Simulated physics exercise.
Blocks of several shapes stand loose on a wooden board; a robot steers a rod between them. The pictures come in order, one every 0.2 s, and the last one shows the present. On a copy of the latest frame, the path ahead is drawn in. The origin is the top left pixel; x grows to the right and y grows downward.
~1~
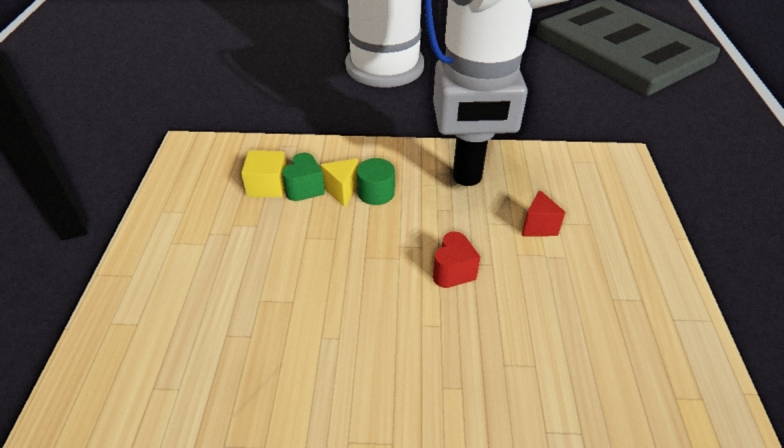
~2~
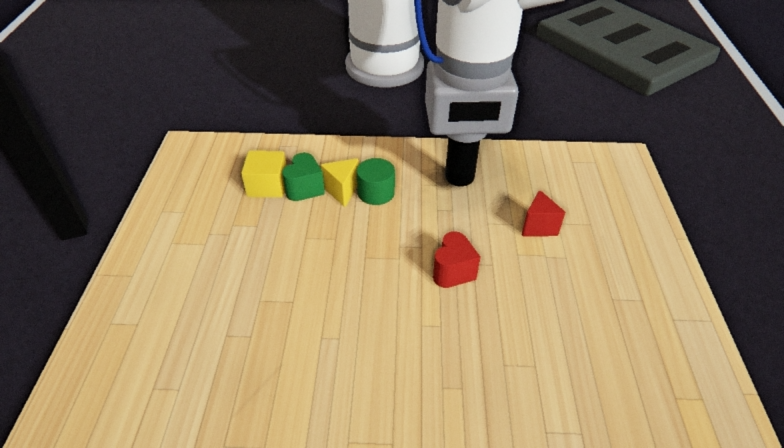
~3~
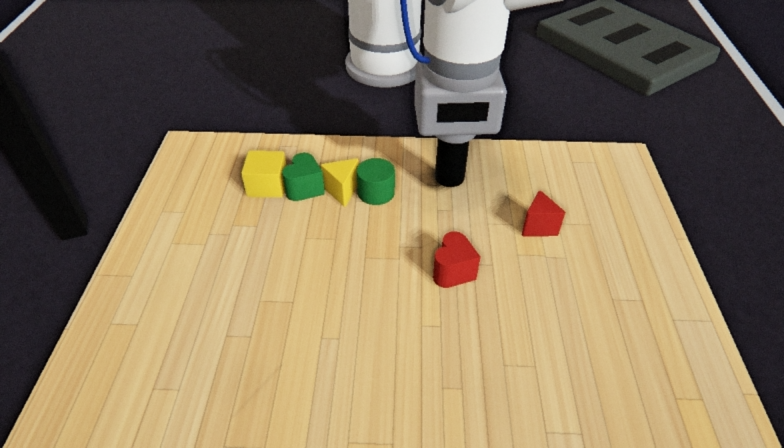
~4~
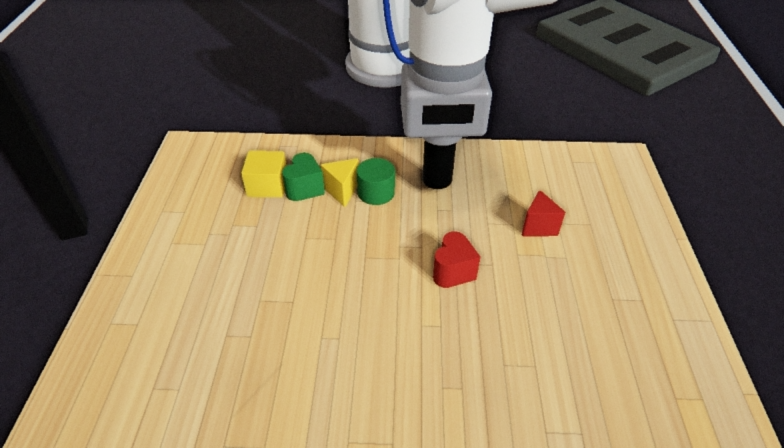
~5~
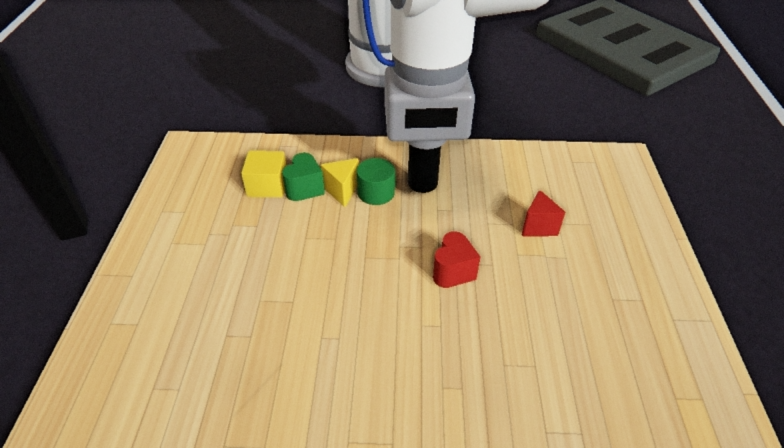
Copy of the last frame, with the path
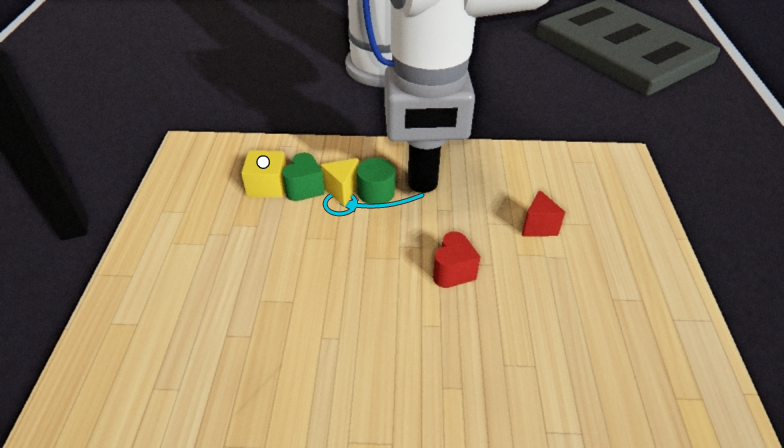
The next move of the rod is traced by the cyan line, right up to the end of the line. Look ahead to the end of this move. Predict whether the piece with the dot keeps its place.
The piece with the dot will stay where it stands.
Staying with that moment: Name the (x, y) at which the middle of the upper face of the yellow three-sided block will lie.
The yellow three-sided block ends near (311, 145).
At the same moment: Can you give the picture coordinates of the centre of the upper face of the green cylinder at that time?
It ends at (332, 158).
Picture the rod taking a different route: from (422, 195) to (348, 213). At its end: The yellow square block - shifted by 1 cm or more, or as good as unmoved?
Here the yellow square block stays on its spot.
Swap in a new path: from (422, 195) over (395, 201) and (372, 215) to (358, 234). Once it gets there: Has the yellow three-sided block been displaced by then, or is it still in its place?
That block will leave its spot.
Path on the board, from (422, 195) through (397, 203) and (369, 206) to (340, 203); the dot is on the yellow square block.
On the path given first. One third of the way, rod (396, 192); green heart-shaped block (298, 166); yellow three-sided block (336, 166); green cylinder (367, 168).
Two thirds of the way, rod (368, 195); green heart-shaped block (297, 166); yellow three-sided block (321, 155); green cylinder (347, 165).
At the end, rod (340, 192); yellow square block in place; green heart-shaped block (296, 166); yellow three-sided block (311, 145); green cylinder (332, 158).
